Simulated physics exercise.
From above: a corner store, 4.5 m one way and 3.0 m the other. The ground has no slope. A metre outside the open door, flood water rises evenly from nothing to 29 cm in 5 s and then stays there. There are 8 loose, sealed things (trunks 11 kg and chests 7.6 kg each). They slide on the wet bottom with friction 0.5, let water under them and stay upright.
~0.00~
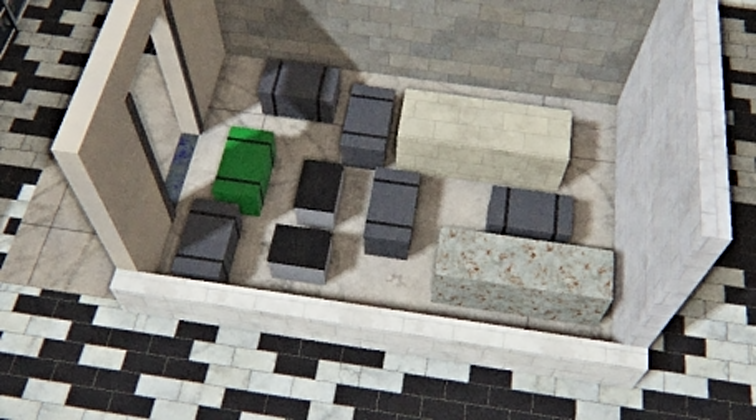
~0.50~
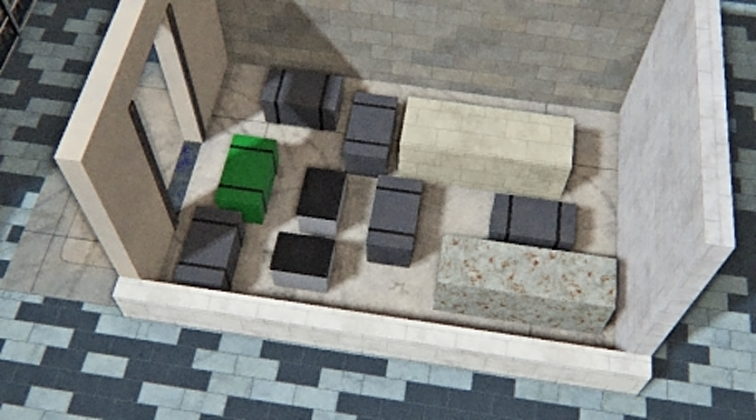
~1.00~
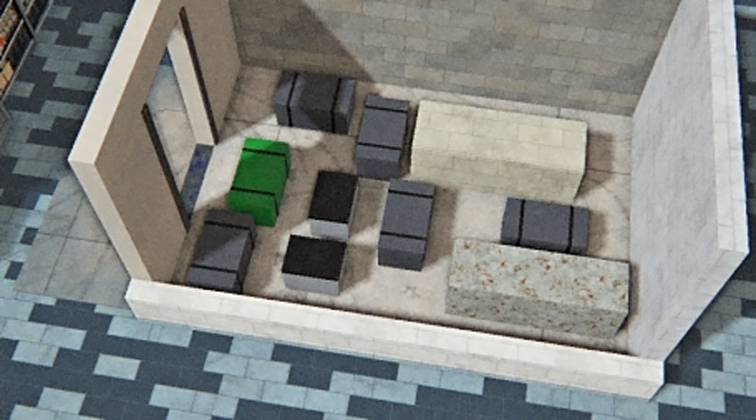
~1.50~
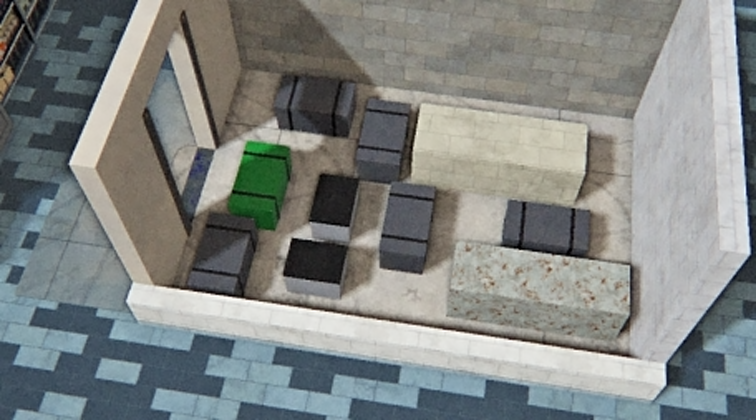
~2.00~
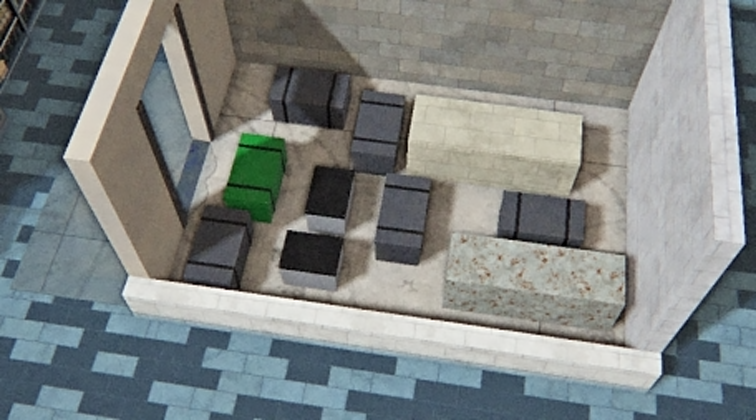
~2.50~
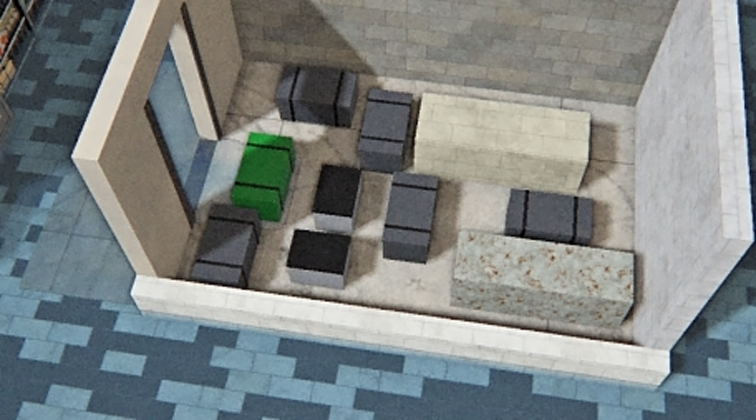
A green trunk stands out near the open doorway on the left of a small, pale-walled corner store, seen from above. Five dark grey trunks and two black-topped chests surround it, with a long cream block behind and a speckled one at front right. The black-and-white paving outside turns blue-grey, the view shifts slightly back and forth, and a bluish sheen spreads at the doorway while the furnishings stay put.
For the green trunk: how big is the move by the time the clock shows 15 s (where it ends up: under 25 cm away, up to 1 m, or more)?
The green trunk travels far.
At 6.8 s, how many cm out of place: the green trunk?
About 150 cm.
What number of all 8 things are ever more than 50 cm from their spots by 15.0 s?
That makes 8.
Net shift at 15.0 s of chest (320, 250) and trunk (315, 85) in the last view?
In that order: 120 cm, 60 cm.
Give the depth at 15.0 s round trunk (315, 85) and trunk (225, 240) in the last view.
Roughly 14 and 15 cm.
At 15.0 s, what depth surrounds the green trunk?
Roughly 25 cm.
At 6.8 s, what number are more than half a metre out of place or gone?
I count 5.
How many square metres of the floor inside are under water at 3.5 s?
About 2.5 m2.
After 3.5 s the green trunk is near (308, 169), 0.5 m from its start, aground; 0 afloat.
After 6.8 s the green trunk is near (419, 195), 1.6 m from its start, afloat; 7 afloat.
After 11.0 s the green trunk is near (442, 166), 1.8 m from its start, afloat; 8 afloat.
After 15.0 s the green trunk is near (445, 167), 1.8 m from its start, afloat; 8 afloat.
